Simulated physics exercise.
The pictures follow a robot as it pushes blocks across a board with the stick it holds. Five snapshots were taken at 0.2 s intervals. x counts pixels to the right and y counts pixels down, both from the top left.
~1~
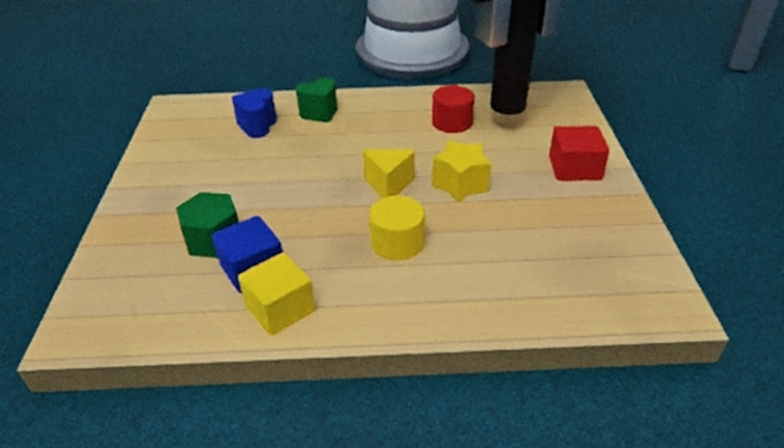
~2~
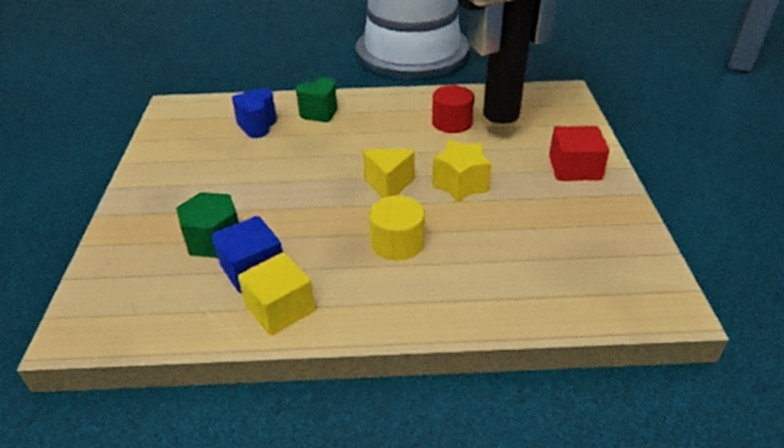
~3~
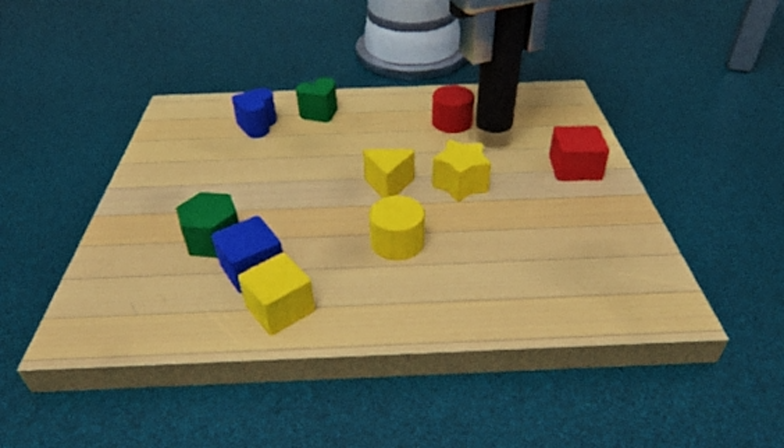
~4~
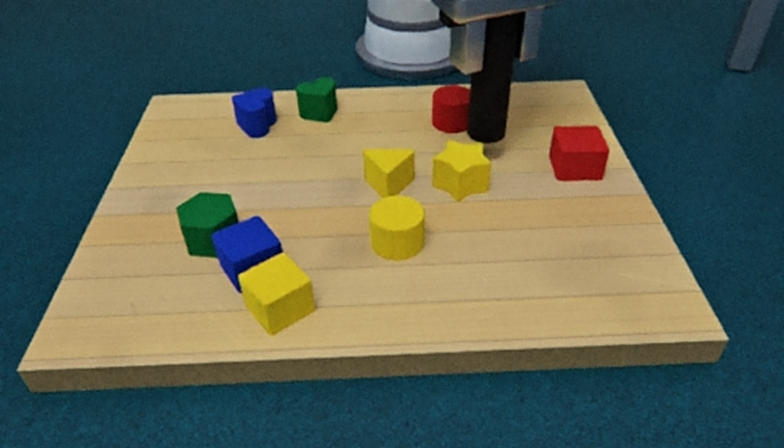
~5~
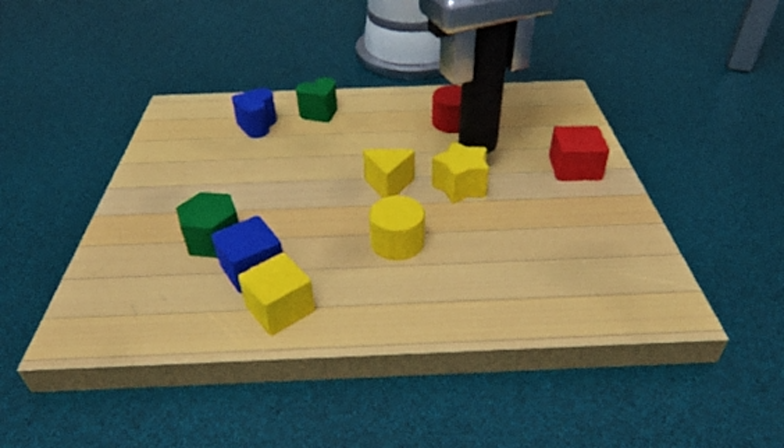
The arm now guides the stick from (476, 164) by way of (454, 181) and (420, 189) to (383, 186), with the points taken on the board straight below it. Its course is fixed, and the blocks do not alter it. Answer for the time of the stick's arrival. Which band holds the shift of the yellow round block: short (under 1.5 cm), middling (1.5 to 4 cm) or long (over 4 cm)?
It is going to finish within 1.5 cm of where it is now.
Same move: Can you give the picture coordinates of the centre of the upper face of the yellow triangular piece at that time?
At pixel (346, 153).
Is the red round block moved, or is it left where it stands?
Well, the red round block holds its place.
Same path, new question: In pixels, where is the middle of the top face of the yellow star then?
About (429, 185).
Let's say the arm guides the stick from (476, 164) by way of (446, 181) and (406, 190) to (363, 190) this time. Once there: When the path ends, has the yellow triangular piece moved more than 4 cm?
I'd say yes.
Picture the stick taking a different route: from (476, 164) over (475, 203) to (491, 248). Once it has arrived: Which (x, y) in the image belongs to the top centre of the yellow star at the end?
The middle of its upper face should be somewhere near (448, 221).
On the path given first. One third of the way, stick at (454, 161); yellow star at (444, 175).
Two thirds of the way, stick at (420, 169); yellow triangular piece at (383, 156); yellow star at (430, 185), turned 30° anticlockwise.
At the end, stick at (382, 166); yellow triangular piece at (346, 153), turned 20° anticlockwise; yellow round block in place; red round block in place; yellow star at (429, 185), turned 35° anticlockwise.
